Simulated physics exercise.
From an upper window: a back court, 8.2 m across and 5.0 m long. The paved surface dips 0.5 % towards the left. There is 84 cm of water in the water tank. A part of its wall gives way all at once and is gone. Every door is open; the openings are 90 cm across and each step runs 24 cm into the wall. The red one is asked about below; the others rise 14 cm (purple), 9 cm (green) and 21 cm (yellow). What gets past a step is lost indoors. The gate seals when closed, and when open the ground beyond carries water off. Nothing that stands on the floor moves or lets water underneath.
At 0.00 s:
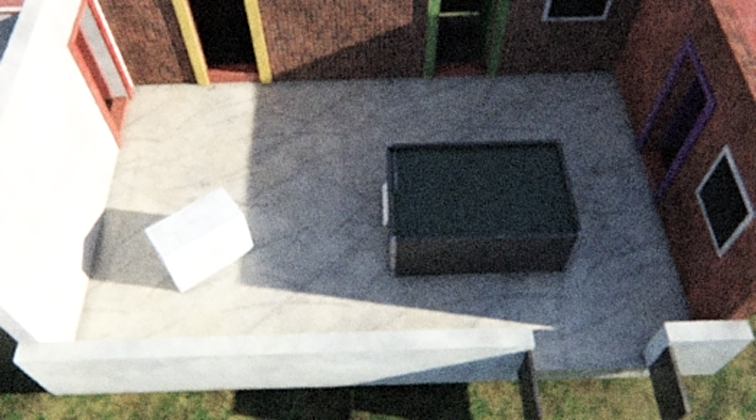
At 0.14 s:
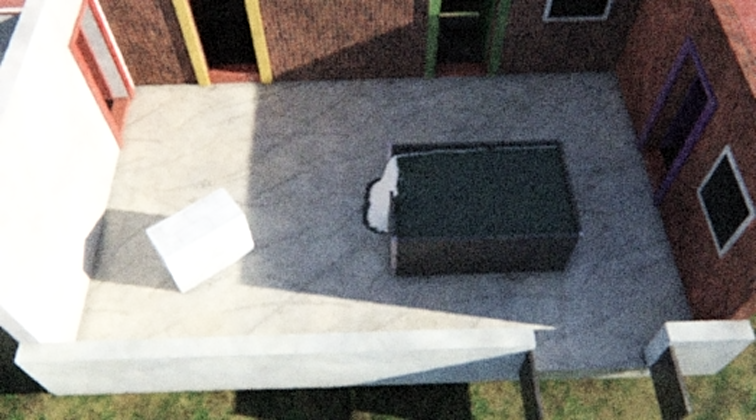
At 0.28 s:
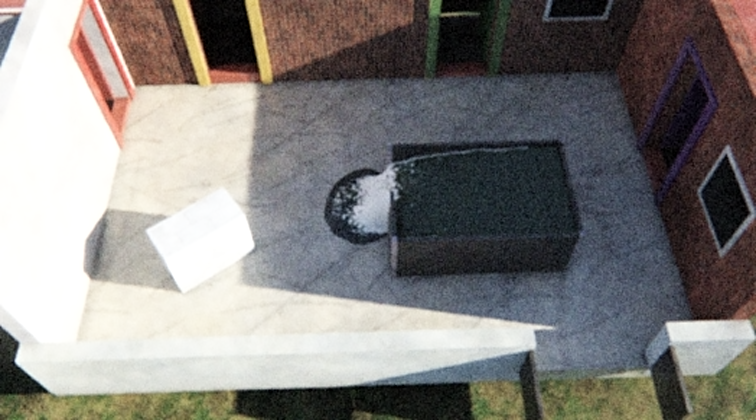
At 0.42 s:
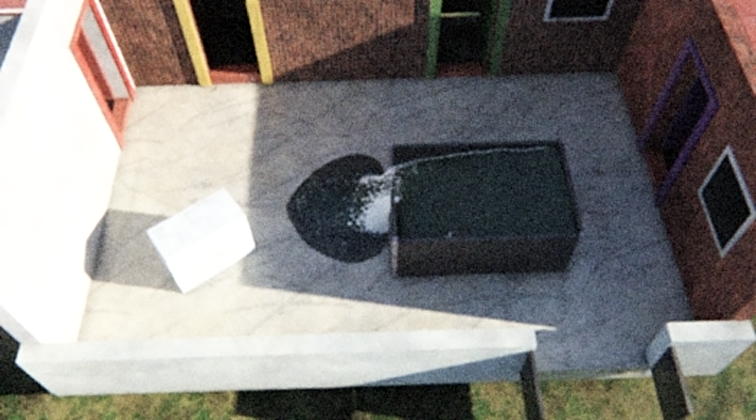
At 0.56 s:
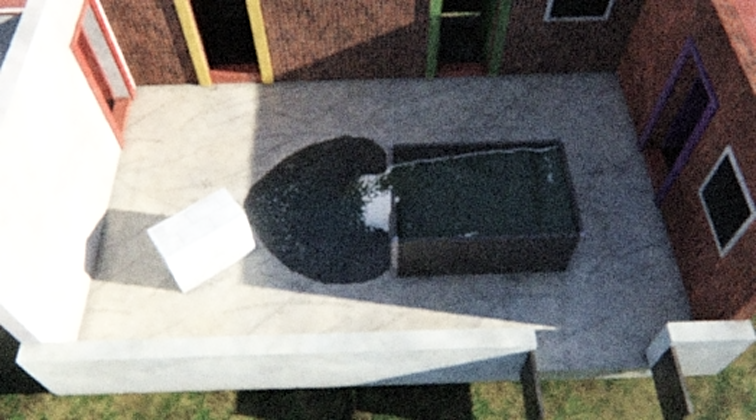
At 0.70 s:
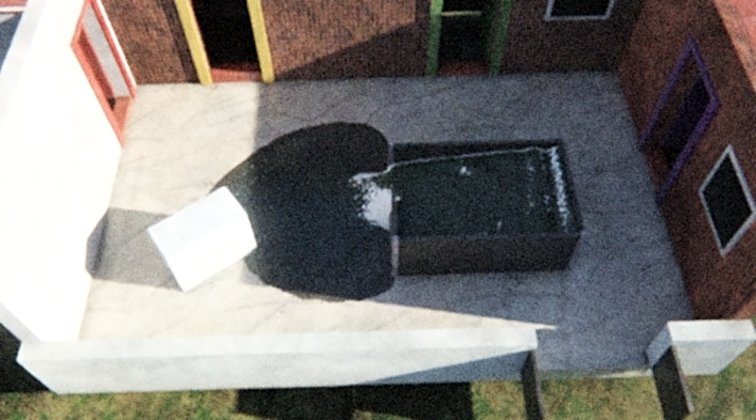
In a paved back court seen from above, the left end of a dark water tank gave way, and water poured out, spreading leftward in a widening dark pool that reached the white block.
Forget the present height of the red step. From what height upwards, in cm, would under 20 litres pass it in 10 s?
Close to 26 cm is just enough.
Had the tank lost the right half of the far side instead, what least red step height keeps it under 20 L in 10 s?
Then roughly 9.5 cm.
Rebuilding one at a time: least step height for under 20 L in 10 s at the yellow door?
About 12.5 cm at yellow.
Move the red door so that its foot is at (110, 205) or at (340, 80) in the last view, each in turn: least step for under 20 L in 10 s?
About 21 and 6.5 cm.
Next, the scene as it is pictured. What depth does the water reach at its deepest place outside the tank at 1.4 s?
Roughly 48 cm.
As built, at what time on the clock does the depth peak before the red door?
At about 2.8 s.
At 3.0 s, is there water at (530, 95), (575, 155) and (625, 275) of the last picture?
In that order: Still dry, not reached, still dry.
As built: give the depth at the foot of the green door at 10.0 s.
Roughly 3.0 cm deep.
After 1.4 s water covers 35 % of the floor, deepest (48 cm) near (385, 197); it has not reached the red door.
After 3.0 s water covers 45 % of the floor, deepest (34 cm) near (130, 115); 28 cm at the red door, 96 litres in over its 8 cm step.
After 10.0 s water covers 90 % of the floor, deepest (14 cm) near (72, 366); 14 cm at the red door, 281 litres in over its 8 cm step.
At the red door as built, the water arrived by 1.5 s and peaked near 29 cm at 2.8 s.
Run again over the same 10 s with other heights there, 32 litres in over 23 cm, 7 litres over 31.5 cm. The limit of 20 litres is kept from about 26 cm up.
